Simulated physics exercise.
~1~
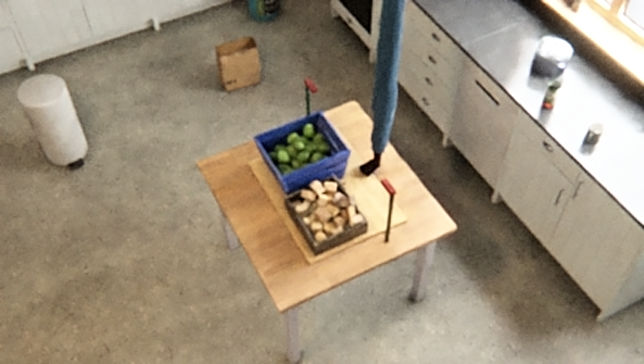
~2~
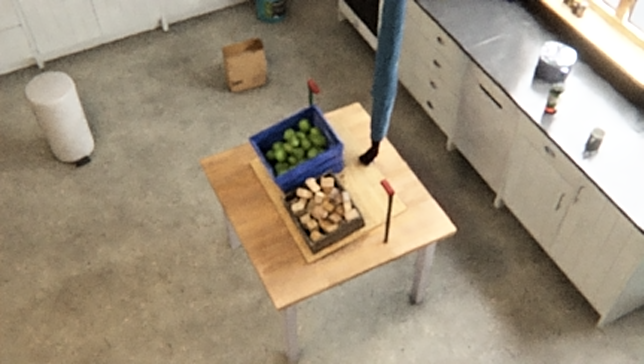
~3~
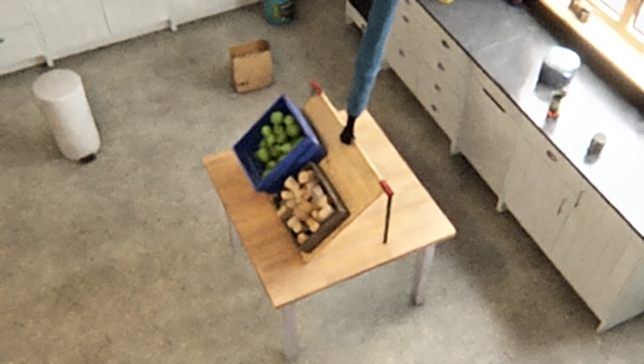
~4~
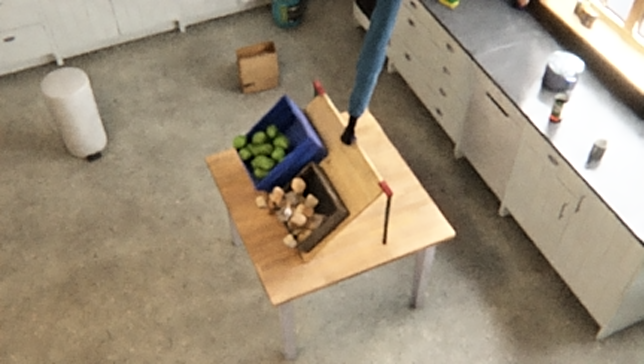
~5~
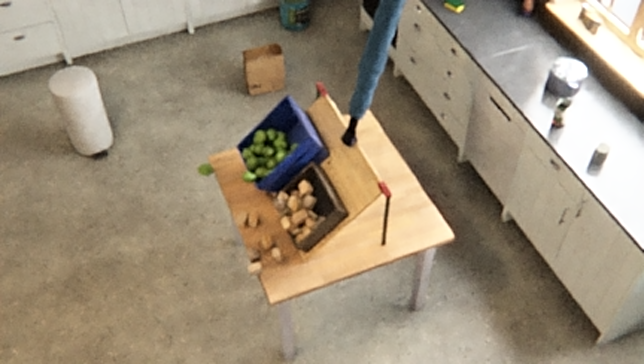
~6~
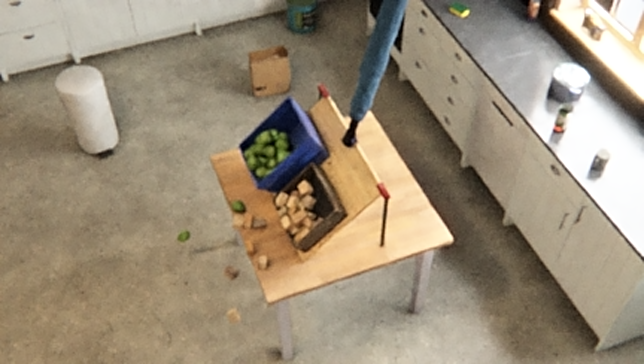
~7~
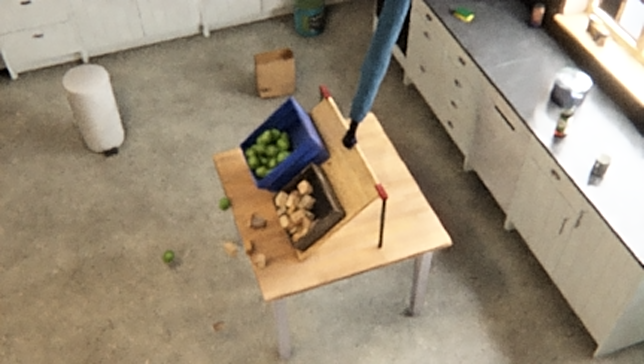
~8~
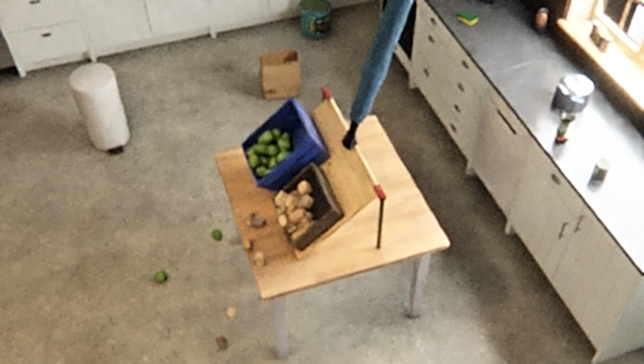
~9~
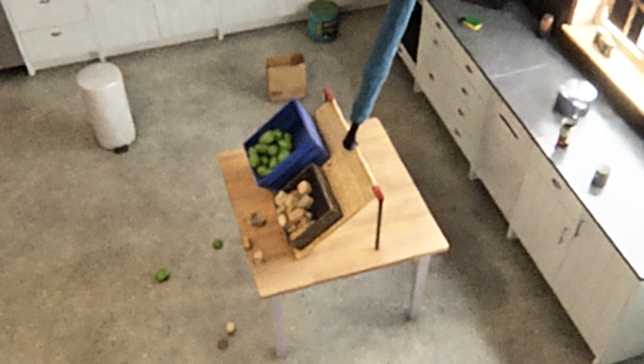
A tilting board jolts two boxes, spilling a few limes and wooden pieces toward the floor.
